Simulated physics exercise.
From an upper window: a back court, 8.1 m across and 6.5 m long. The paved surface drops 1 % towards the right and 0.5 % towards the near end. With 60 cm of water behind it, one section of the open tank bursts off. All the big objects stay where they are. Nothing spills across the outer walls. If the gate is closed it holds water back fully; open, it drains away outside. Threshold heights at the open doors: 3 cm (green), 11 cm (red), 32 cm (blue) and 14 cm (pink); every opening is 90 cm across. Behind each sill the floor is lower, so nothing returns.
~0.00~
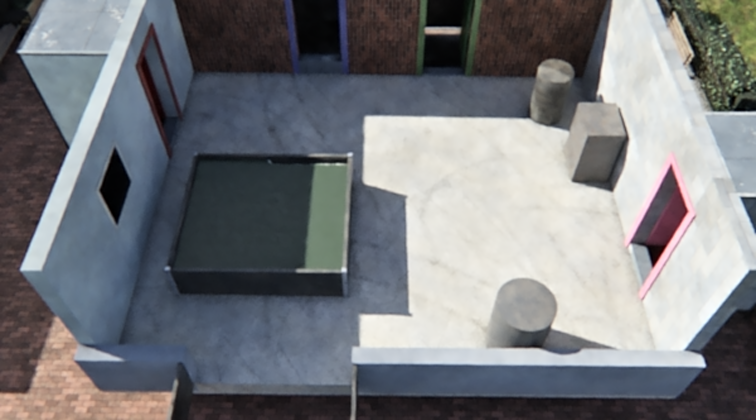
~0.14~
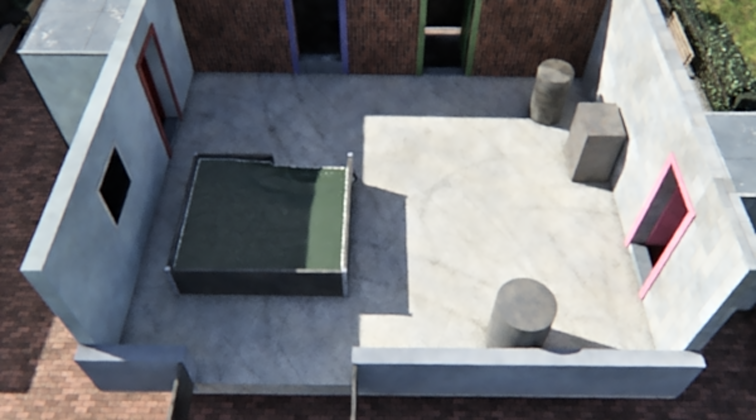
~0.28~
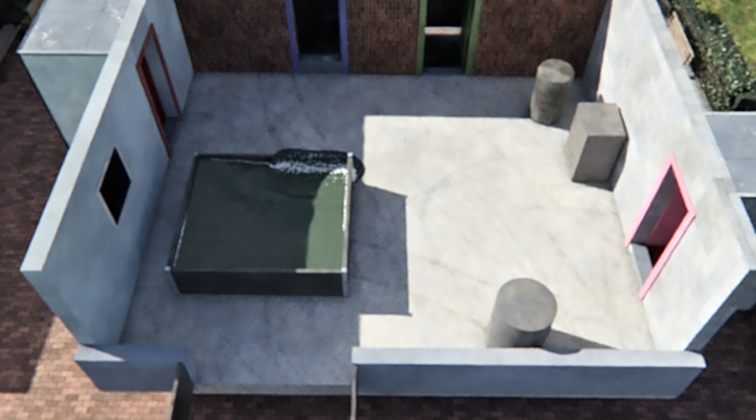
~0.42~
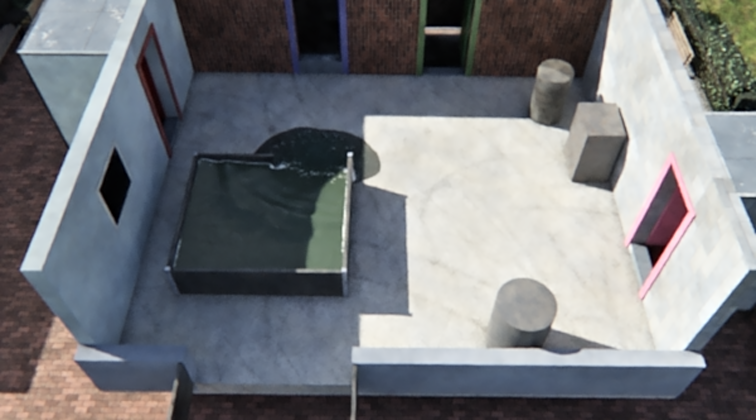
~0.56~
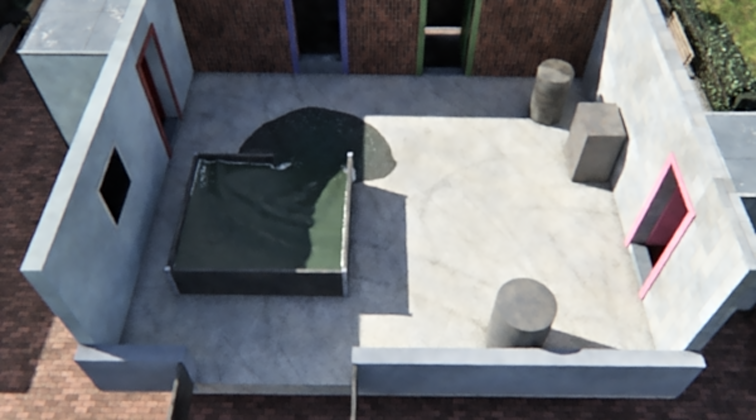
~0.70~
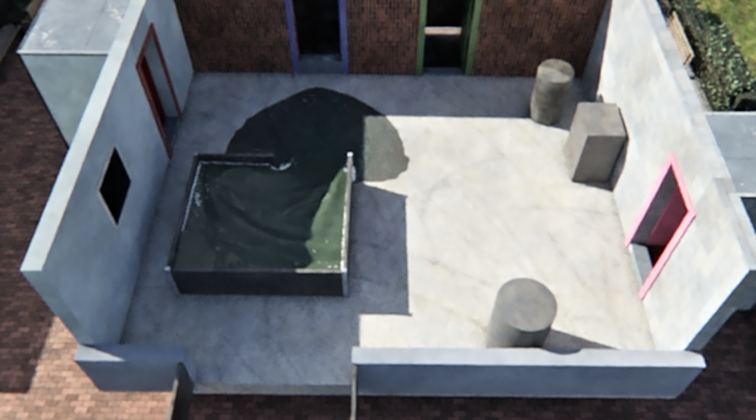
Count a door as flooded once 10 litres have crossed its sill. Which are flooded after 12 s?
The water let in: At the green door it exceeds the limit; at the red door it stays under the limit; at the blue door it keeps below the limit; at the pink door it stays under the limit.
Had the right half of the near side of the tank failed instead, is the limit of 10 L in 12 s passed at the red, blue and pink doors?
Against that limit: Red not over, blue not over, pink under.
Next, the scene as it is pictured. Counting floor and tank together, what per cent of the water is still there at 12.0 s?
About 94 per cent.
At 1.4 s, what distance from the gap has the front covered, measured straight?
Roughly 3.4 m.
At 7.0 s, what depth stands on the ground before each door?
In cm: Green 7, red 7, blue 13, pink 5.
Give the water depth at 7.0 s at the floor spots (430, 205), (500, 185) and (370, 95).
Roughly 0, 6 and 13 cm, in turn.
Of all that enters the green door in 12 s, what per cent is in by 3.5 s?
About 40 per cent.
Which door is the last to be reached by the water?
It is the pink one.
After 1.4 s water covers 20 % of the floor and is deepest (36 cm) near (335, 174); green door not reached, red door not reached, blue door 29 cm at the sill, 0 L in, pink door not reached.
After 2.2 s water covers 30 % of the floor and is deepest (32 cm) near (332, 81); green door 14 cm at the sill, 11 L in, red door not reached, blue door 31 cm at the sill, 0 L in, pink door not reached.
After 3.5 s water covers 35 % of the floor and is deepest (32 cm) near (578, 91); green door 10 cm at the sill, 69 L in, red door 8 cm at the sill, 0 L in, blue door 23 cm at the sill, 0 L in, pink door not reached.
After 7.0 s water covers 75 % of the floor and is deepest (21 cm) near (581, 103); green door 7 cm at the sill, 130 L in, red door 7 cm at the sill, 0 L in, blue door 13 cm at the sill, 0 L in, pink door 5 cm at the sill, 0 L in.
After 12.0 s water covers 100 % of the floor and is deepest (15 cm) near (584, 149); green door 6 cm at the sill, 169 L in, red door 4 cm at the sill, 0 L in, blue door 6 cm at the sill, 0 L in, pink door 7 cm at the sill, 0 L in.
